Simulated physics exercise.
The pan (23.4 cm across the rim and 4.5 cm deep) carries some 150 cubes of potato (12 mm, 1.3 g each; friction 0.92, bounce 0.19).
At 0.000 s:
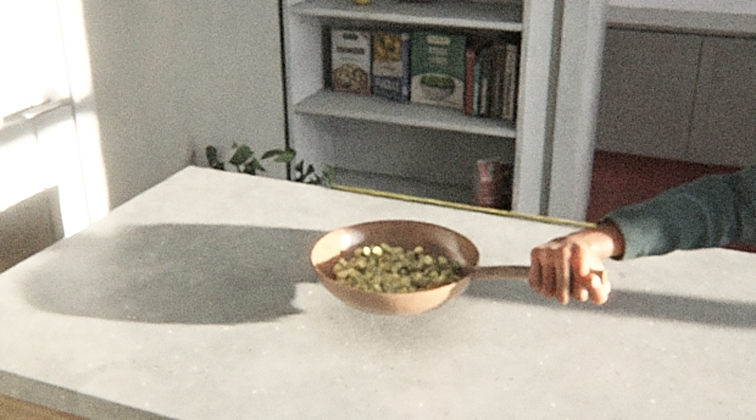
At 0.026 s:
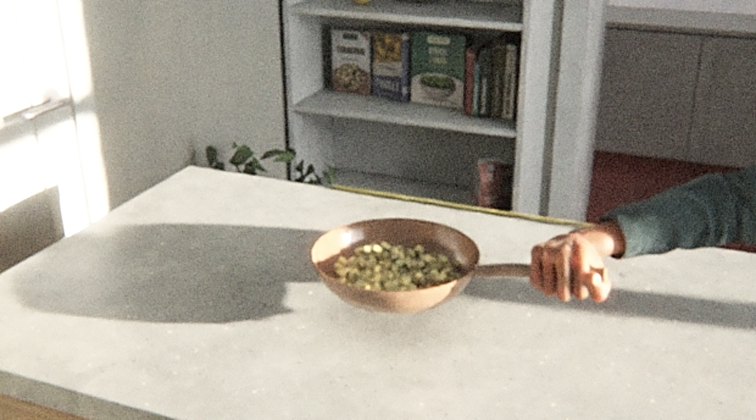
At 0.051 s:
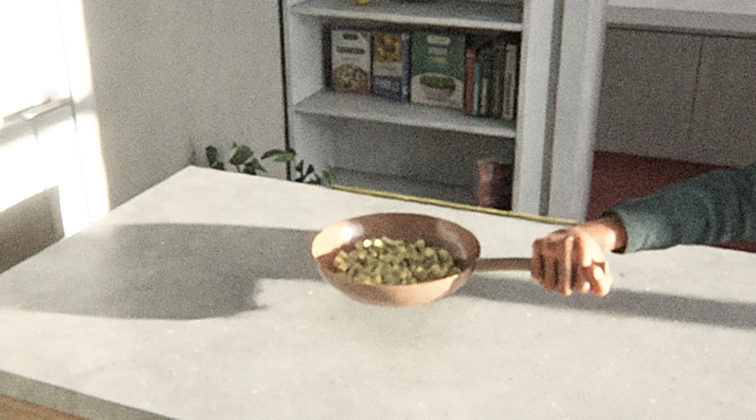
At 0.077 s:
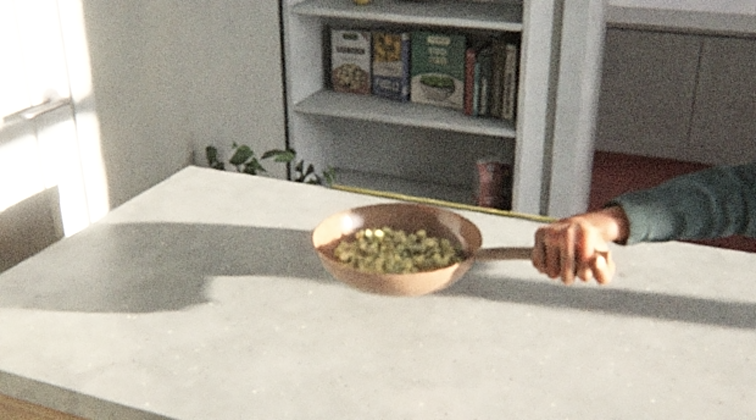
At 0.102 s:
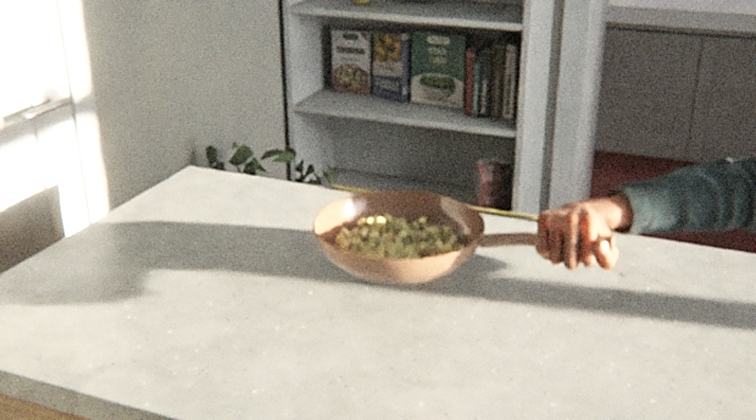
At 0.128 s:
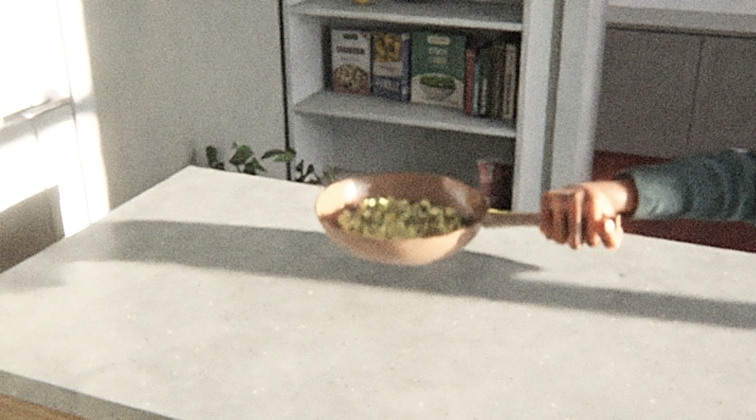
In a sunlit kitchen, a hand raising a copper-coloured pan of small greenish-yellow cubes slightly above a pale countertop.
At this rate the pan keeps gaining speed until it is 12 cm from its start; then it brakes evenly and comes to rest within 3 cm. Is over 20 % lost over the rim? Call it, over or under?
My call: Under.
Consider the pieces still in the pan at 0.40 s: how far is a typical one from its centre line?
Roughly 6.5 cm.
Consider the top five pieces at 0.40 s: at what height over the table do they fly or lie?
I'd say some 27 cm.
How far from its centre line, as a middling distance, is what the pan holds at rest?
6.5 cm, roughly.
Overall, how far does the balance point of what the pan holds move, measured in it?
Roughly 3.5 cm.
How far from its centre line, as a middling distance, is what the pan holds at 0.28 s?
Roughly 6.0 centimetres, give or take.
After 0.28 s, pan 70 %, in the air 30 %; middle of the pieces not yet landed near (420, 121).
Then, at 0.40 s, pan 100 %; middle of the pieces not yet landed near (434, 145).
Then, at 0.52 s, pan 95 %; middle of the pieces not yet landed near (435, 182).
Then, at 0.63 s, pan 95 %; middle of the pieces not yet landed near (433, 182).
By 1.3 s all is still; pan 95 %.
